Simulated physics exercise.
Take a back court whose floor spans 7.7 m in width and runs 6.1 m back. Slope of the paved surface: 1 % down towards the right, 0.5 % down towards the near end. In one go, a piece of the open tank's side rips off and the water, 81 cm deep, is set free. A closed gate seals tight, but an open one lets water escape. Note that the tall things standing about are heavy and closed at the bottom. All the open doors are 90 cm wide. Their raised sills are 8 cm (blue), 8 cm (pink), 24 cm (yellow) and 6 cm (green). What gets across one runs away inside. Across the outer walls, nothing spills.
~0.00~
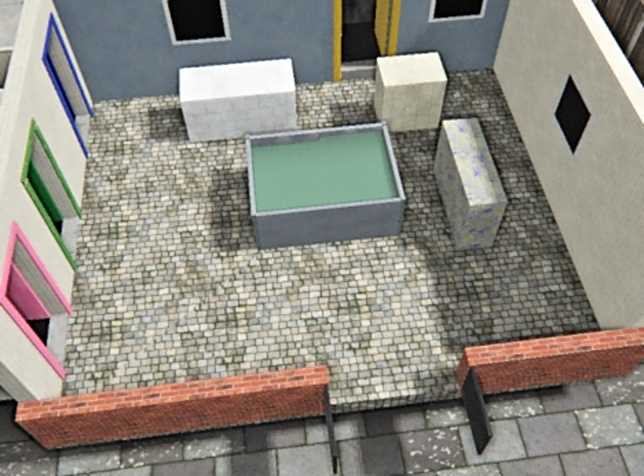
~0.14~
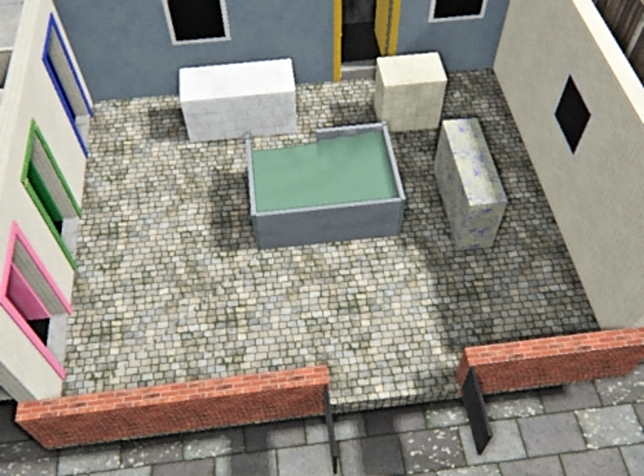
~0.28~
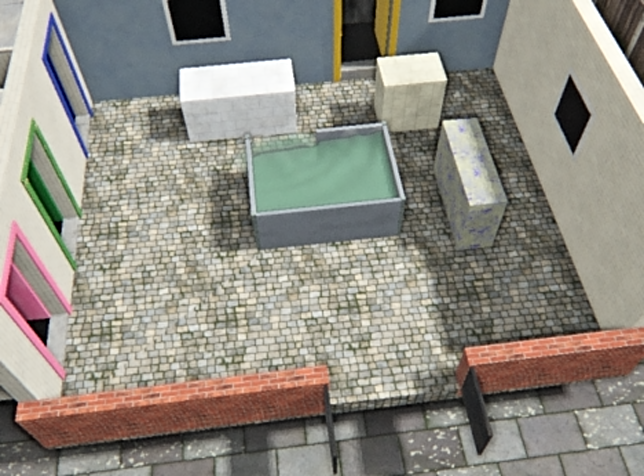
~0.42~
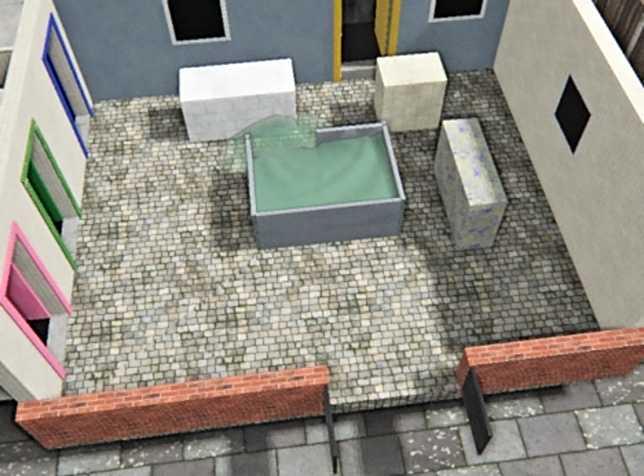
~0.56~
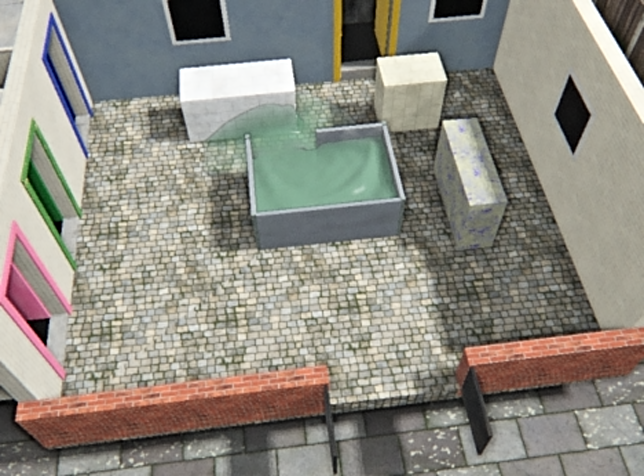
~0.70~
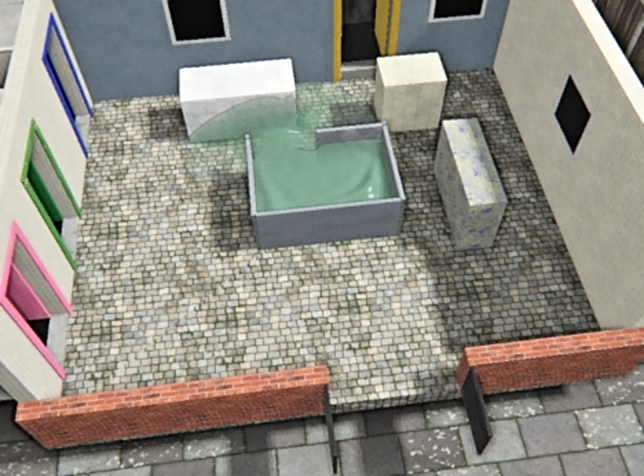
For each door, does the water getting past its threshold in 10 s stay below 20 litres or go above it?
In order: The blue door will overshoot the limit, the pink door will undershoot the limit, the yellow door will undershoot the limit, the green door will overshoot the limit.
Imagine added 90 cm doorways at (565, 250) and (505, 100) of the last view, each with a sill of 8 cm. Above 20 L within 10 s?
Check, in order - pass / fail.
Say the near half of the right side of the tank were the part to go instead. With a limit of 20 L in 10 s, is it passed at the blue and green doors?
Measured against that limit, blue comes out short of it and green comes out short of it.
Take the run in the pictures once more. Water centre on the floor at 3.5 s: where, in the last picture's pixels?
Pixel position near (289, 178).
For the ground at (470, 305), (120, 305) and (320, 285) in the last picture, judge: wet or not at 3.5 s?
Respectively: Was missed, got hit, was missed.
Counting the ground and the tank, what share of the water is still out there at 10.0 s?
Remaining: Roughly 92 %.
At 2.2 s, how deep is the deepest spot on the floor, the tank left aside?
Depth max: Approx. 40 cm.
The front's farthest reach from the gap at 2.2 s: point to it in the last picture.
Somewhere near pixel (491, 73).
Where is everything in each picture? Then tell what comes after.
The first picture shows the open tank at (322, 170) is whole and still, 81 cm deep.
In the second picture, water pours out on the open tank's far side and has run 0.6 m, to a hidden place; typically 10 cm deep outside, 81 cm at the open tank's back.
In the third picture, the front is at a hidden place, 0.9 m from the gap on the open tank's far side; 1.0 m2 of floor is under water; 80 cm left at the back of the open tank.
In the fourth picture, water pours out on the open tank's far side and has run 1.4 m, to (300, 114); typically 14 cm deep outside, 73 cm at the open tank's back.
In the fifth picture, water pours out on the open tank's far side and has run 1.9 m, to (301, 96); typically 7 cm deep outside, 69 cm at the open tank's back.
In the sixth picture, the front is at (327, 83), 2.3 m from the gap on the open tank's far side; 3.6 m2 of floor is under water; 69 cm left at the back of the open tank.
After 1.4 s water covers 20 % of the floor and is deepest (57 cm) near (273, 141); blue door 3 cm at the sill, 0 L in, pink door not reached, yellow door 19 cm at the sill, 0 L in, green door not reached.
After 2.2 s water covers 35 % of the floor and is deepest (40 cm) near (273, 141); blue door 17 cm at the sill, 24 L in, pink door not reached, yellow door 25 cm at the sill, 3 L in, green door 16 cm at the sill, 10 L in.
After 3.5 s water covers 50 % of the floor and is deepest (26 cm) near (273, 141); blue door 12 cm at the sill, 58 L in, pink door 7 cm at the sill, 0 L in, yellow door 17 cm at the sill, 5 L in, green door 12 cm at the sill, 50 L in.
After 6.0 s water covers 80 % of the floor and is deepest (14 cm) near (274, 148); blue door 8 cm at the sill, 70 L in, pink door 4 cm at the sill, 0 L in, yellow door 11 cm at the sill, 5 L in, green door 8 cm at the sill, 72 L in.
After 10.0 s water covers 95 % of the floor and is deepest (14 cm) near (567, 259); blue door 4 cm at the sill, 71 L in, pink door 4 cm at the sill, 0 L in, yellow door 6 cm at the sill, 5 L in, green door 5 cm at the sill, 77 L in.
